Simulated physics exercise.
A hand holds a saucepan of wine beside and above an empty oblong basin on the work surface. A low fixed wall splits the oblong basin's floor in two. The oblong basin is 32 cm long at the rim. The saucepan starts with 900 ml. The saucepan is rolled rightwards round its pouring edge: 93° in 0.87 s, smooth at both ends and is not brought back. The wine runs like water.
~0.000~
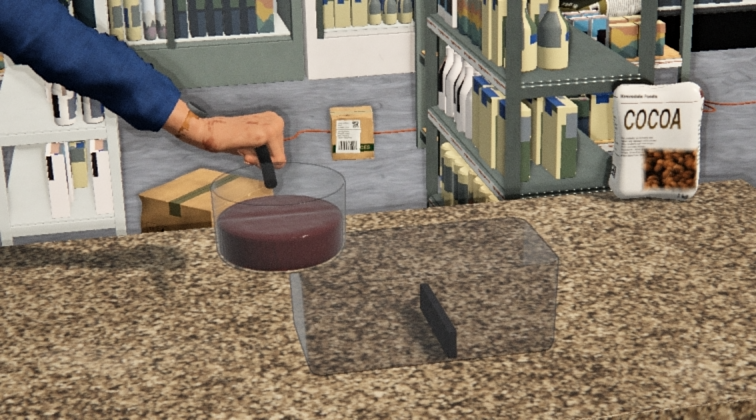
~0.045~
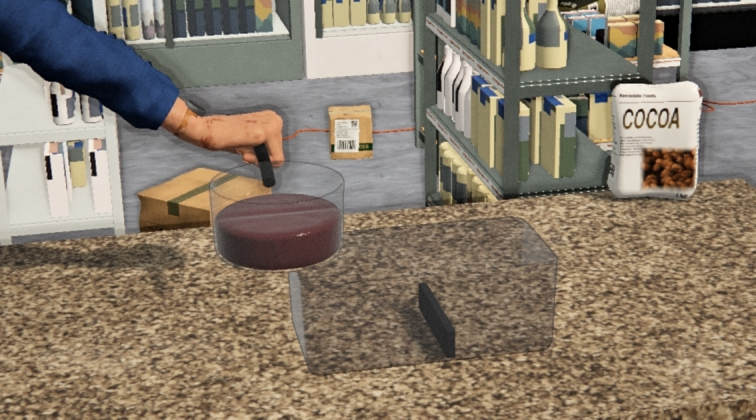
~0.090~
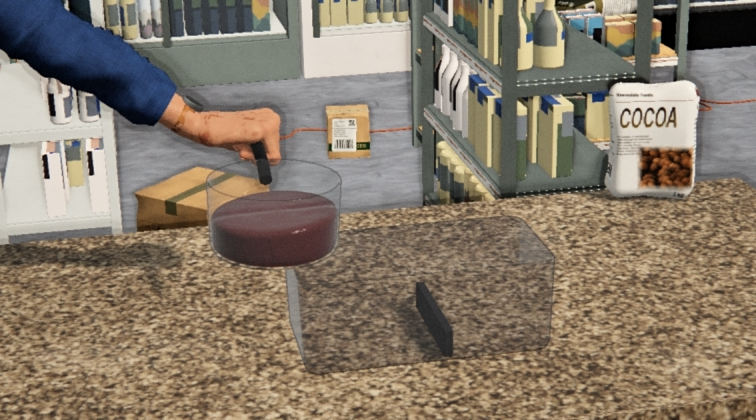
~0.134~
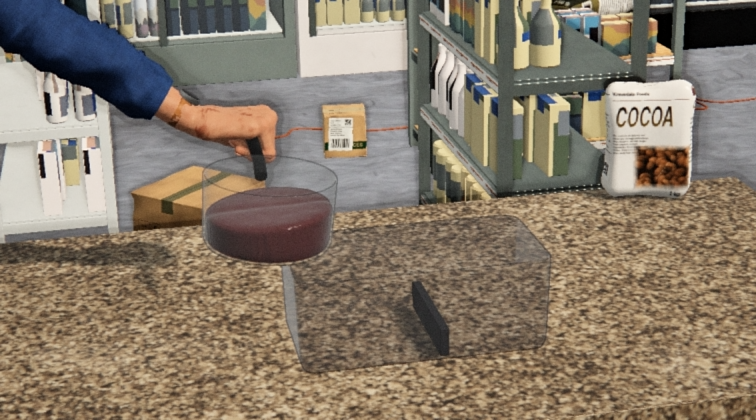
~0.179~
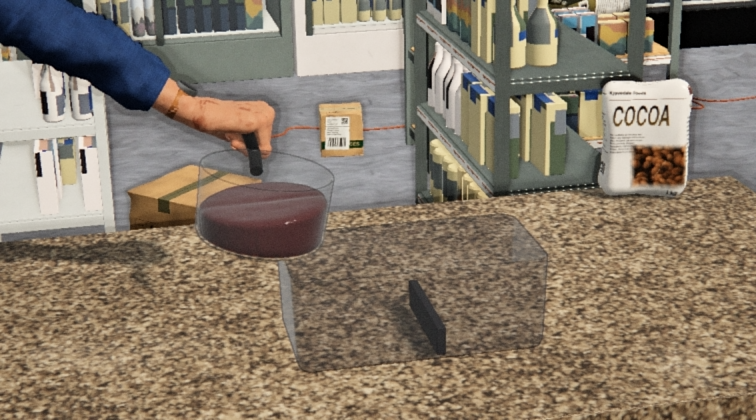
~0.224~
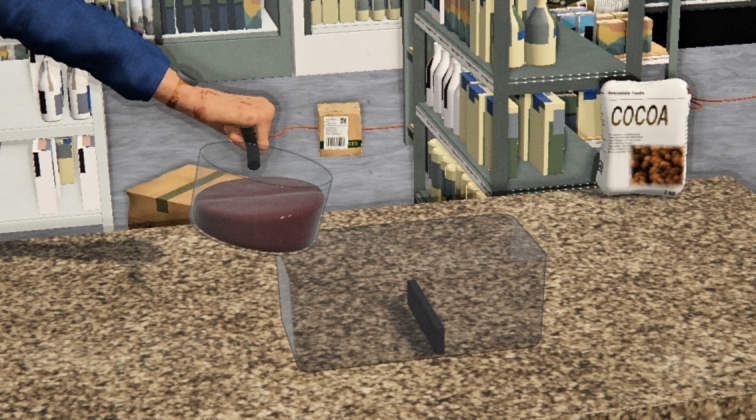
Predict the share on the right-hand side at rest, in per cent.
The far part has some 38 per cent.
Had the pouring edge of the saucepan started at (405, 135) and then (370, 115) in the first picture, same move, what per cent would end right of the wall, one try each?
First 65, then 75 per cent.
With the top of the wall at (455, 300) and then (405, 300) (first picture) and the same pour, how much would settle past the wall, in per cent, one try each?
In turn about 10 and 85 per cent.
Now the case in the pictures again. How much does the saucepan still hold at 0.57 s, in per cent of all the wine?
About 82 per cent.
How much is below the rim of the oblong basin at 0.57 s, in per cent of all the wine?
Near 0 in a hundred.
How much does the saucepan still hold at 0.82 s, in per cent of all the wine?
About 26 per cent.
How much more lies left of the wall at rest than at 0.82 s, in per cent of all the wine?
Near 36 in a hundred.
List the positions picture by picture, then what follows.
In the first picture, tilt 0°; pouring edge (343, 179); surface from (216, 220) to (341, 209); the oblong basin's rim runs from (295, 263) to (542, 240); the wall's top is at (438, 308).
In the second picture, tilt 1°; pouring edge (342, 179); surface from (214, 219) to (340, 207).
In the third picture, tilt 2°; pouring edge (339, 178); surface from (211, 217) to (336, 204).
In the fourth picture, tilt 5°; pouring edge (336, 177); surface from (205, 215) to (331, 199).
In the fifth picture, tilt 9°; pouring edge (332, 176); surface from (198, 208) to (326, 195).
In the sixth picture, tilt 14°; pouring edge (330, 176); surface from (194, 200) to (324, 189).
Then, 0.57 s in, the tilt is 68° and 83 per cent is still to pour, 0 is left of the wall and 0 right of it.
Then, 0.82 s in, the tilt is 92° and 25 per cent is still to pour, 23 is left of the wall and 24 right of it.
Then, 1.08 s in, the tilt is 93° and 6 per cent is still to pour, 43 is left of the wall and 39 right of it.
Then, 1.37 s in, the tilt is 93° and 2 per cent is still to pour, 56 is left of the wall and 38 right of it.
Finally, 58 per cent lies left of the wall, 38 right of it and 3 outside.
